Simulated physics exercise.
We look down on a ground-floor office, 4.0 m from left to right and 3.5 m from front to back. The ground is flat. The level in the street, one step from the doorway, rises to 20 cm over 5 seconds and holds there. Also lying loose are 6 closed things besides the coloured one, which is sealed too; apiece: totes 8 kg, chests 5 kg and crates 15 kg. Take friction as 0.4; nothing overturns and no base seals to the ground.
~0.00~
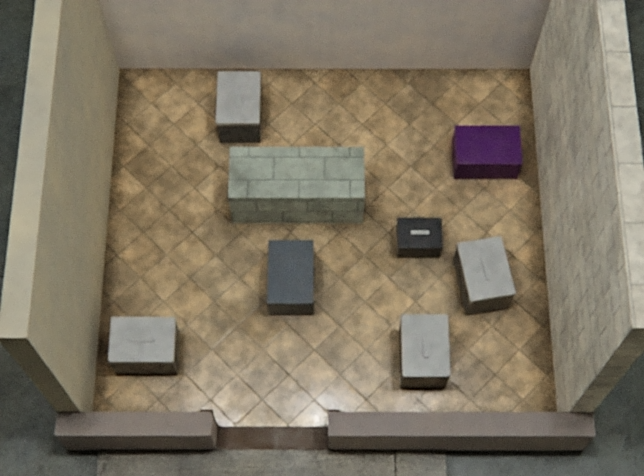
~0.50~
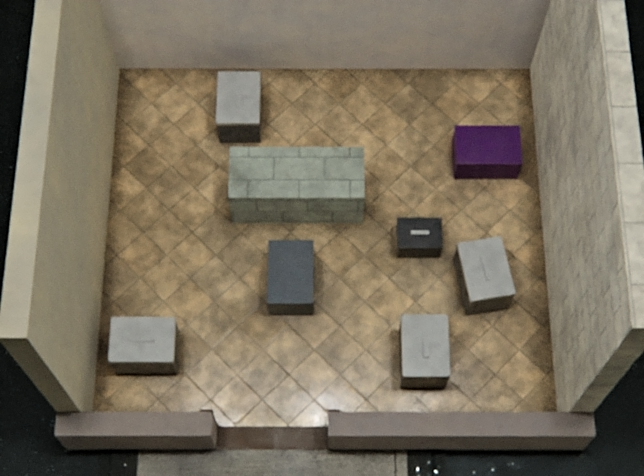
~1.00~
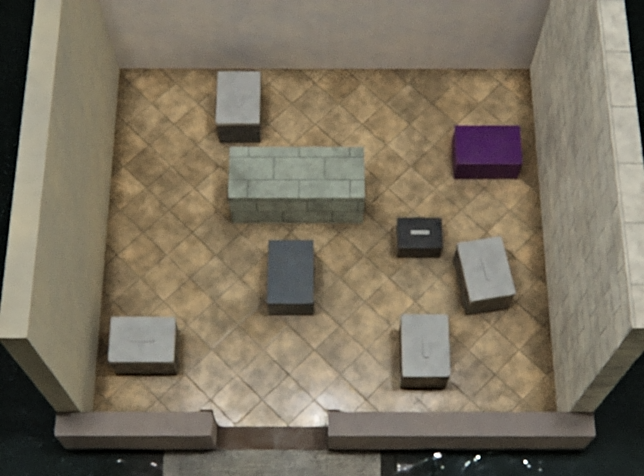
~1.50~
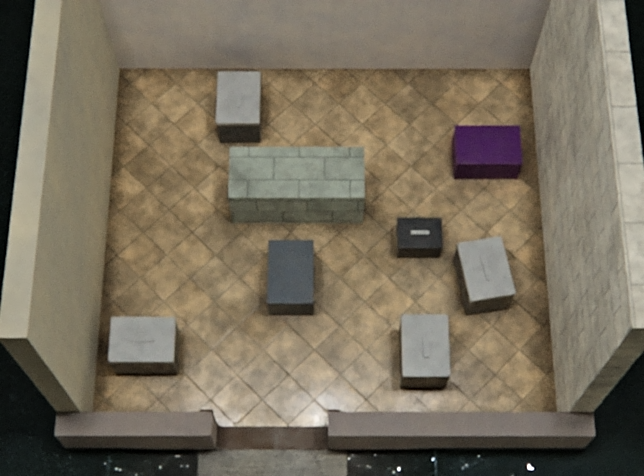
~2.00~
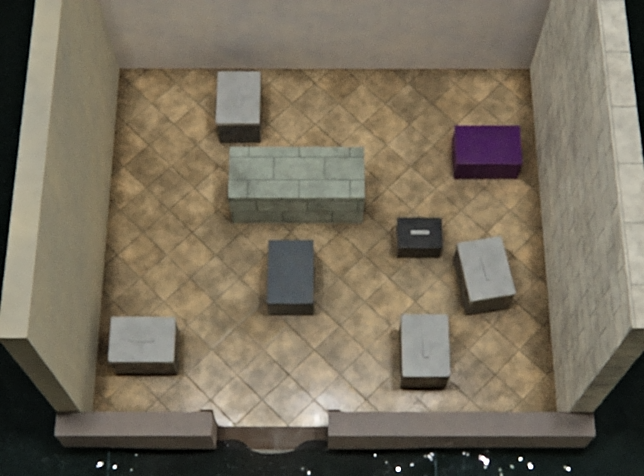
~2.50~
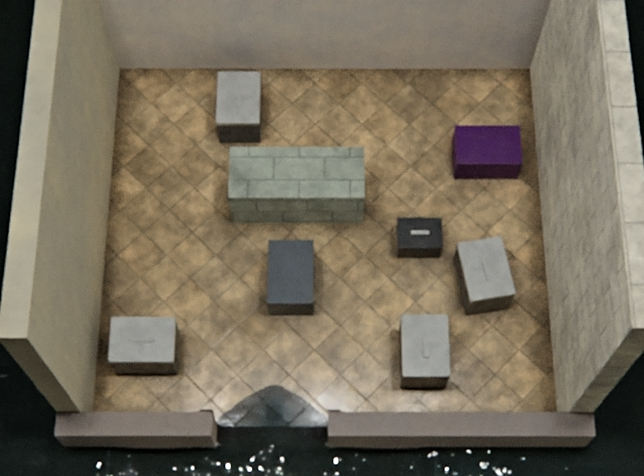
A purple crate sits at the right of a tan-tiled, ground-floor room with pale walls, seen from high above by a camera that stays still. Around it lie grey boxes, a small dark box, a slate-coloured block and a long greenish block left of centre. Nothing inside shifts while dark, glinting water covers the ground outside, then the doorway, and slips just over the threshold.
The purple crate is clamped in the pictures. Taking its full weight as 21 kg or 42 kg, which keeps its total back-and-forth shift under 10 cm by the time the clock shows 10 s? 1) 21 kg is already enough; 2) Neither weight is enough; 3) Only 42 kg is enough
Option 1: 21 kg is already enough.
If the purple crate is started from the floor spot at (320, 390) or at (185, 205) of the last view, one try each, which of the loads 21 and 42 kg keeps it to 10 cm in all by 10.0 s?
Try by try, must use the heavier; must use the heavier.
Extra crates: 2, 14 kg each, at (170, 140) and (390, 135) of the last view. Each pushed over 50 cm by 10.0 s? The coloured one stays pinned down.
Note, in sequence: Exceeded, not exceeded.
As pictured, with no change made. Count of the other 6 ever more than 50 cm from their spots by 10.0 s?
Count: 4.
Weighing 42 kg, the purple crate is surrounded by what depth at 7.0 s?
Depth: Approx. 2 cm.
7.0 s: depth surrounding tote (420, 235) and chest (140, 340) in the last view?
Depths: Near 4 cm, then near 2 cm.
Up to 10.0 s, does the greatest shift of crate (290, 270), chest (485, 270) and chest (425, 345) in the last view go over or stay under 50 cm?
The three come out further, further, not as far, in that order.
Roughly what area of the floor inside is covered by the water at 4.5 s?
About 4.0 m2.
After 3.5 s the purple crate would be 0 cm from its start with 21 kg and 0 cm from its start with 42 kg; 0 cm of water round it then.
After 4.5 s the purple crate would be 0 cm from its start with 21 kg and 0 cm from its start with 42 kg; 0 cm of water round it then.
After 7.0 s the purple crate would be 0 cm from its start with 21 kg and 0 cm from its start with 42 kg; 2 cm of water round it then.
After 10.0 s the purple crate would be 1 cm from its start with 21 kg and 0 cm from its start with 42 kg; 8 cm of water round it then.
